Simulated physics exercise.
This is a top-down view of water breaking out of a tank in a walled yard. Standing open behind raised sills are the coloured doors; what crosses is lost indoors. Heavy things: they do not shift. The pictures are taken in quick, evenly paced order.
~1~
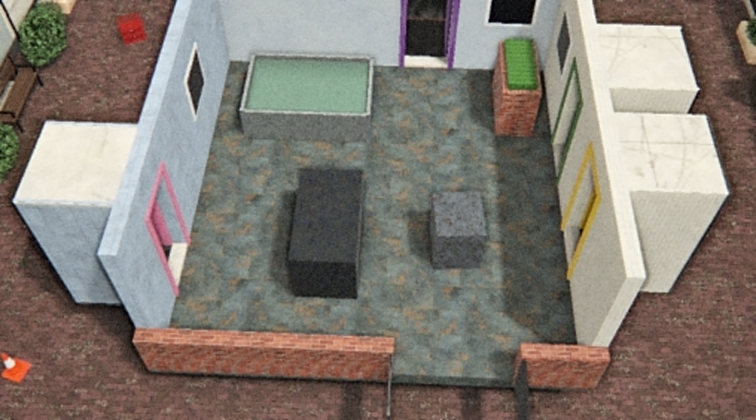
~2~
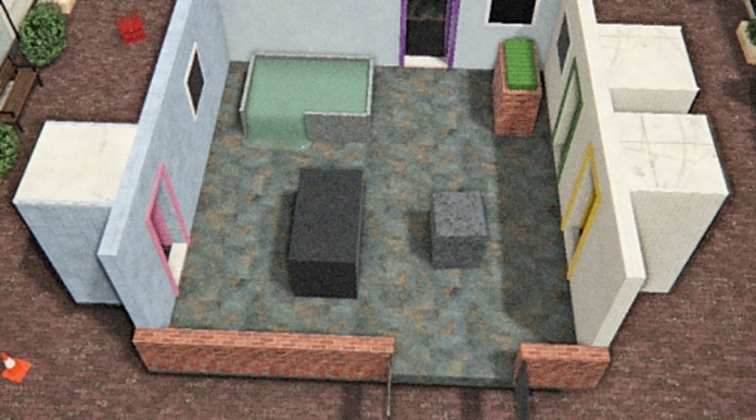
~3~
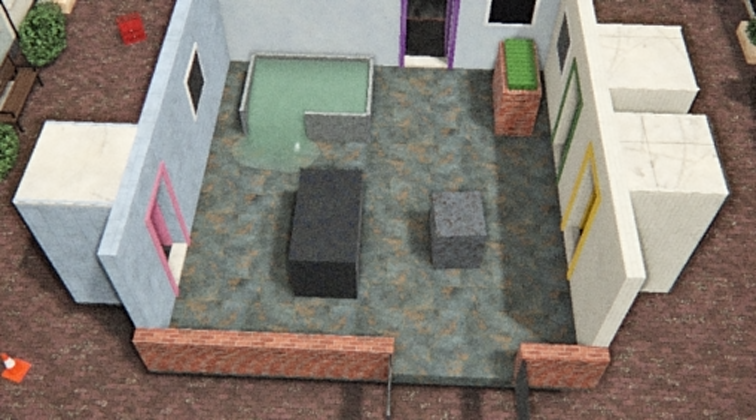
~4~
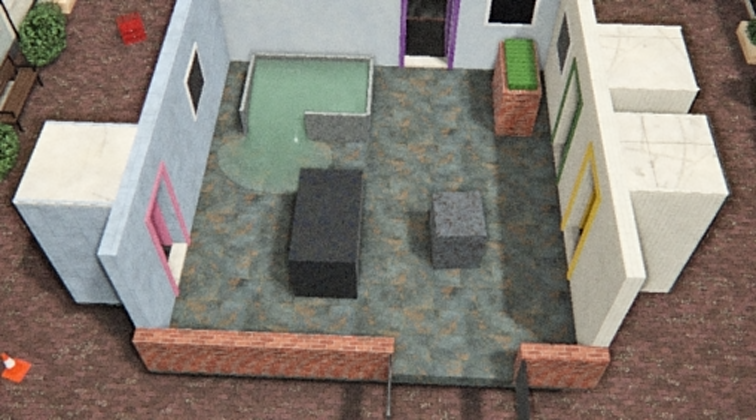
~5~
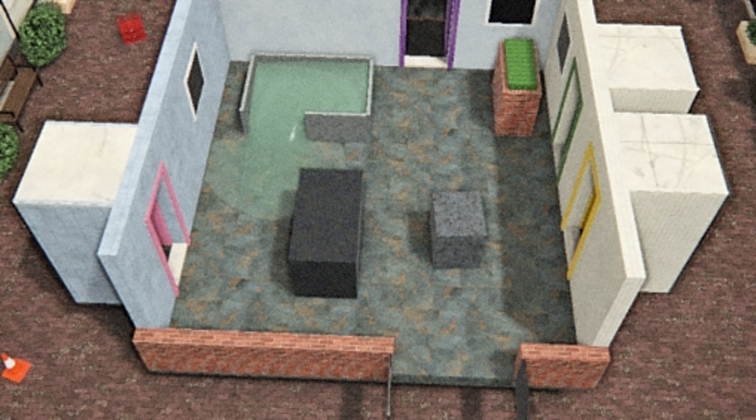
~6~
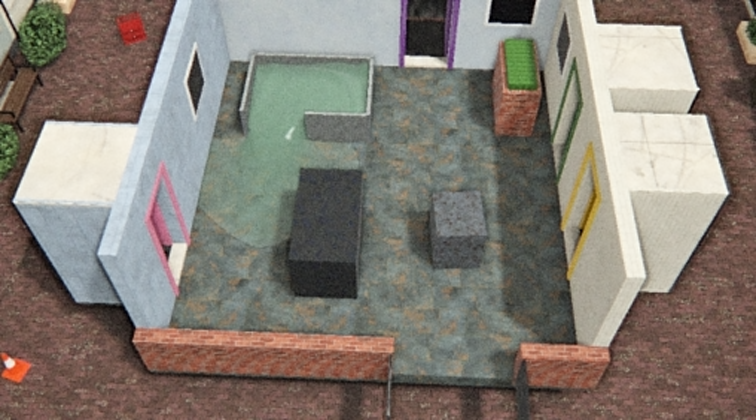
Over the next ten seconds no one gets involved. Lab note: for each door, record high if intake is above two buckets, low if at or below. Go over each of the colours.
Purple door: Low; pink door: High; yellow door: Low; green door: Low.
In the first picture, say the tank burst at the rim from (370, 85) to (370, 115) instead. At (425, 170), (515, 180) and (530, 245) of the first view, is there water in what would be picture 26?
The first point is soaked, the second soaked, the third soaked.
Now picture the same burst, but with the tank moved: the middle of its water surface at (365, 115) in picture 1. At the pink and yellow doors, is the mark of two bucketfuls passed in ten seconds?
The pink door tops the mark and the yellow door falls short.
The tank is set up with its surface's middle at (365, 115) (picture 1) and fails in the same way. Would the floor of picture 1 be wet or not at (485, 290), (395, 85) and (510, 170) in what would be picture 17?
Points in turn: Not reached; not reached; inundated.
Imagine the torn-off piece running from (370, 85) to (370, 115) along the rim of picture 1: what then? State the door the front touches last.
It's the pink-painted one.
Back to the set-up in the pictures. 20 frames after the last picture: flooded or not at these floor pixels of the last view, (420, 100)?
Looking there, it would be unwetted.
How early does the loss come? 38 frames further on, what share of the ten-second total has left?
Near 45 in a hundred.
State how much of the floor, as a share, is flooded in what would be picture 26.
45 %.
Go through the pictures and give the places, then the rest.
The tank at (309, 86) is whole and still, in the first picture.
Water pours out at (277, 130) and has run to (308, 146), in the second picture.
Water pours out at (277, 130) and has run to a hidden place, in the third picture.
The front is at (289, 190), out from the gap at (277, 131), in the fourth picture.
The front is at (279, 216), out from the gap at (277, 131), in the fifth picture.
The front is at (254, 243), out from the gap at (277, 130), in the sixth picture.
A moment on, water covers 25 % of the floor; the purple door not reached, the pink door wet at the sill, nothing in, the yellow door not reached, the green door not reached.
Next, water covers 35 % of the floor; the purple door not reached, the pink door under two buckets in, the yellow door not reached, the green door not reached.
Then, water covers 45 % of the floor; the purple door not reached, the pink door under two buckets in, the yellow door not reached, the green door not reached.
Later, water covers 65 % of the floor; the purple door not reached, the pink door over two buckets in, the yellow door wet at the sill, nothing in, the green door wet at the sill, nothing in.
In the end, water covers 90 % of the floor; the purple door not reached, the pink door far over two buckets in, the yellow door wet at the sill, nothing in, the green door under two buckets in.
